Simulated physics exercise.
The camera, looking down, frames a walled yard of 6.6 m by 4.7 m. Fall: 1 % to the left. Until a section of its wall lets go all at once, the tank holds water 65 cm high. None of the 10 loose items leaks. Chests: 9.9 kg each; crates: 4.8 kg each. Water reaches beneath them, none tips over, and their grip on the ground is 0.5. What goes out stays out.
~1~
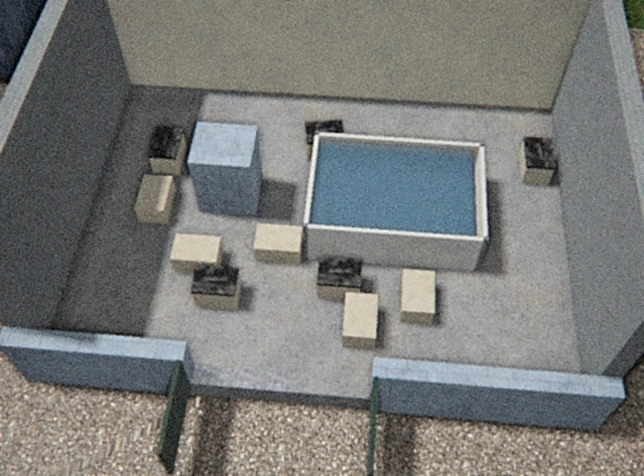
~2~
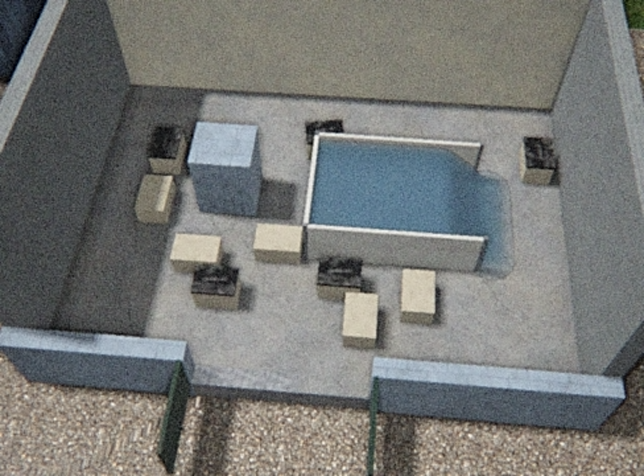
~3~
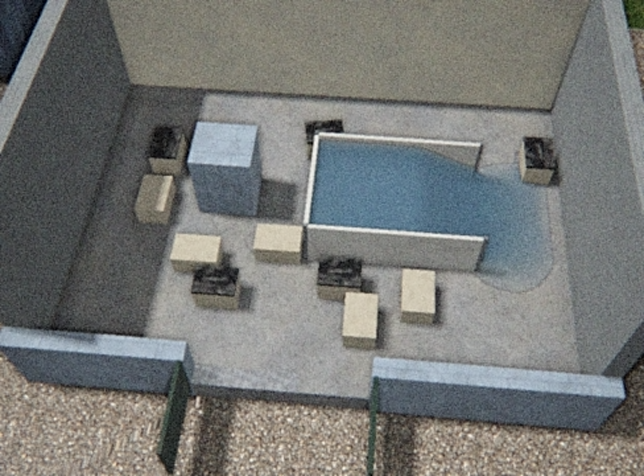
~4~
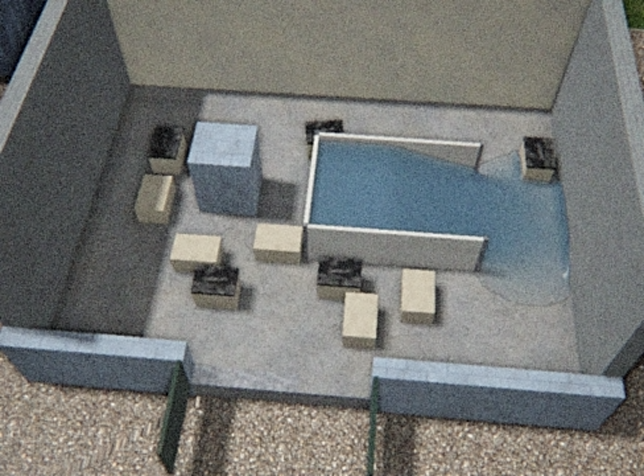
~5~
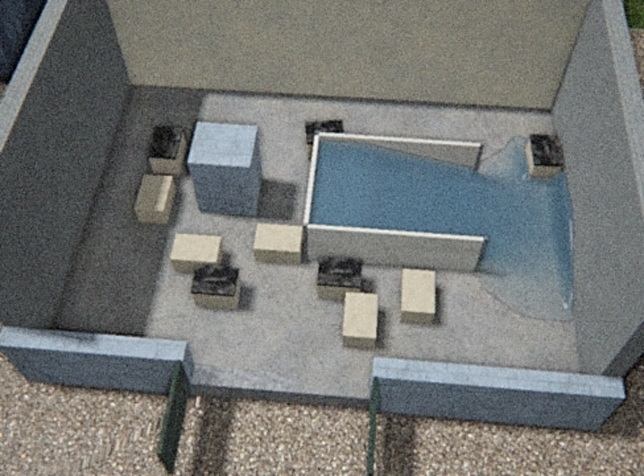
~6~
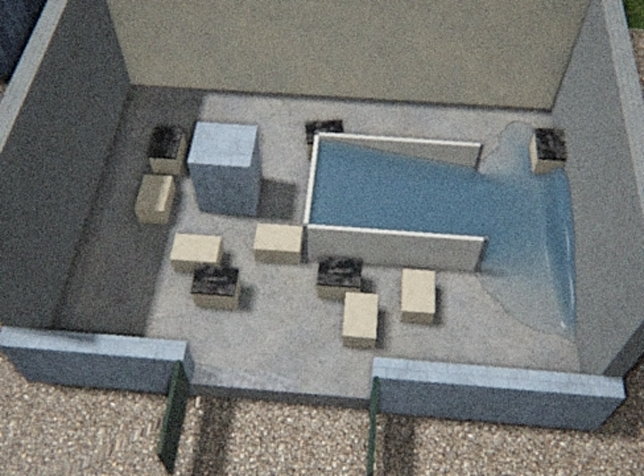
In a walled yard scattered with pale and dark-topped boxes, a rectangular tank of blue water loses its right side. Water pours out across the floor, spreads to the right-hand wall and fans along it, nudging one dark-topped box slightly to the right while the others stay put.
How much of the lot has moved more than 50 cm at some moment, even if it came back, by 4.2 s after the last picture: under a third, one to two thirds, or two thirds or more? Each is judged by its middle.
Two thirds or more.
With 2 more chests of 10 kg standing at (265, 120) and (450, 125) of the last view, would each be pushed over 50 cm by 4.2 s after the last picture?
In that order: Over, past it.
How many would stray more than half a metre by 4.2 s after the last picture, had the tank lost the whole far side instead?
The answer would then be 4.
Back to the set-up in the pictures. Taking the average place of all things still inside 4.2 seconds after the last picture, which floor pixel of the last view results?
Somewhere near (168, 215).
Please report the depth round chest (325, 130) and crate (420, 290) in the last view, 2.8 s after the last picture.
First roughly 4 cm, second roughly 4 cm.
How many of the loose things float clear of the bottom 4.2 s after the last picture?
At that moment 9.
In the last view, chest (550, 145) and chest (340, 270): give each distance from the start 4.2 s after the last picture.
Shifts in order: 600 cm; 150 cm.
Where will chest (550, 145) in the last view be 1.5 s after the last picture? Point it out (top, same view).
My estimate: Around (446, 104).
Then, 0.4 s after the last picture 0 of 10 are over 50 cm from their spots; 0 afloat.
Then, 1.5 s after the last picture 1 of 10 are over 50 cm from their spots; 0 afloat.
Then, 2.8 s after the last picture 3 of 10 are over 50 cm from their spots; 4 afloat.
Then, 4.2 s after the last picture 8 of 10 are over 50 cm from their spots, and 8 have been at some point; 9 afloat.
